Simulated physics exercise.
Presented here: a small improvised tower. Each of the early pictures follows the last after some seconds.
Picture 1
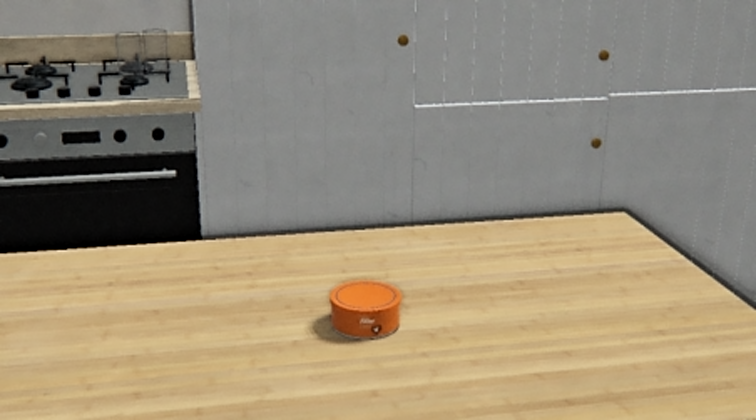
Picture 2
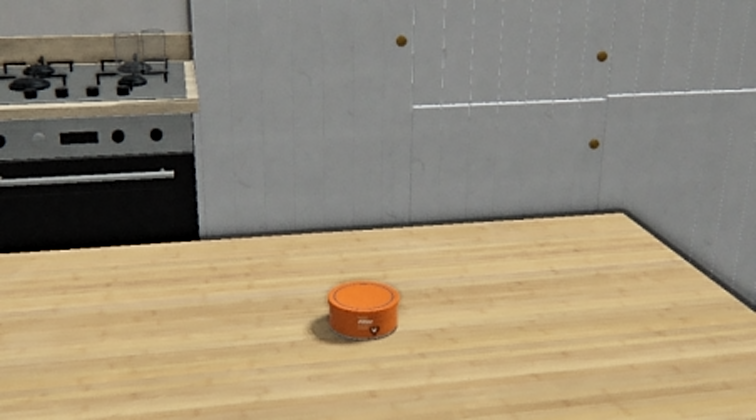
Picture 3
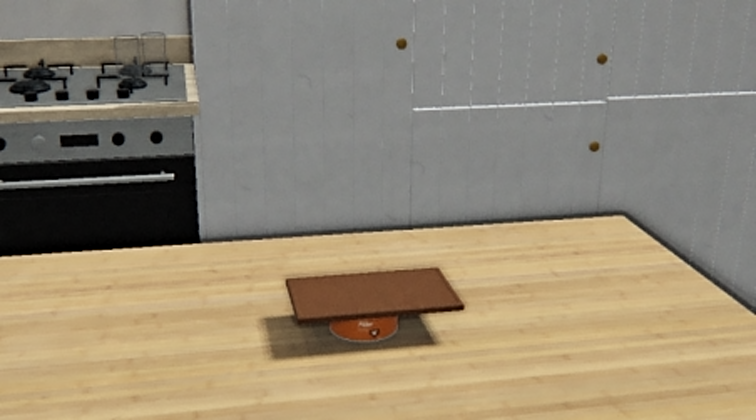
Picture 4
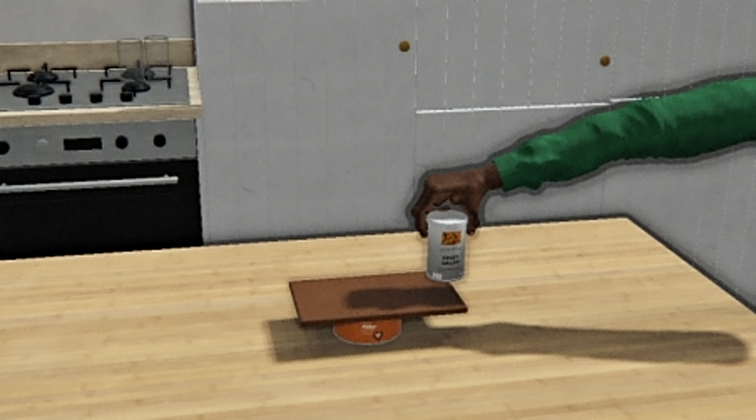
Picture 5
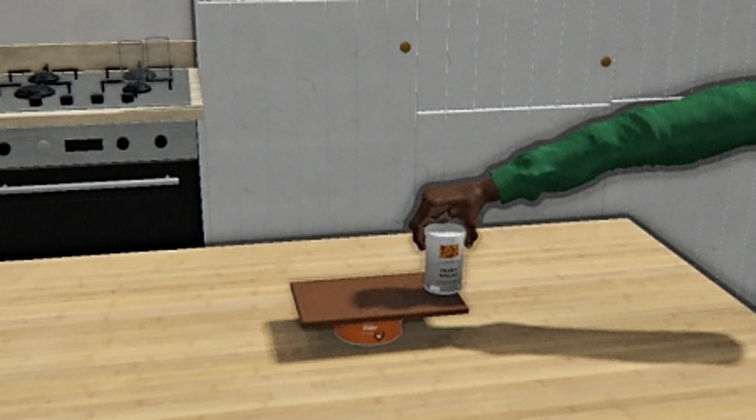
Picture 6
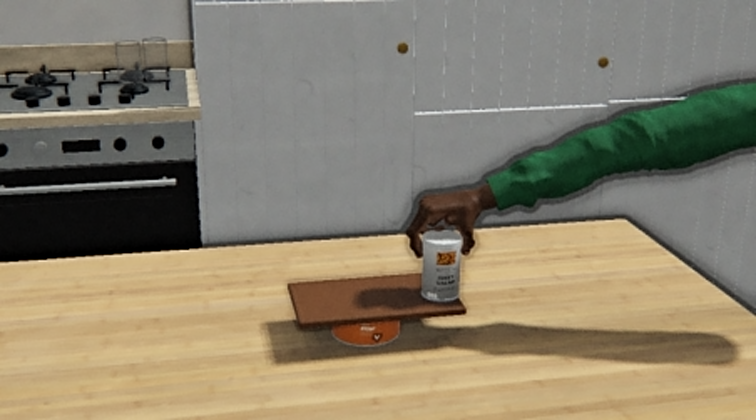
A hand in a green sleeve lowering a white tin onto the right end of a brown board atop an orange tub.
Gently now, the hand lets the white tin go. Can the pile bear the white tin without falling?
Nice try - it doesn't all stay together, though.
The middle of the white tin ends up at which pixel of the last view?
It finishes at about (483, 305).
Then, 0.30 s later than the last frame, white tin now fallen; brown lid tilted by 25°.
Then, 0.40 s later than the last frame, brown lid tilted by 39°.
Then, 0.60 s later than the last frame, things are still on the move.
When it is over, fallen, white tin; the other 2 as before. End places, in pixels of the last picture, white tin near (483, 304). The stack gives way.
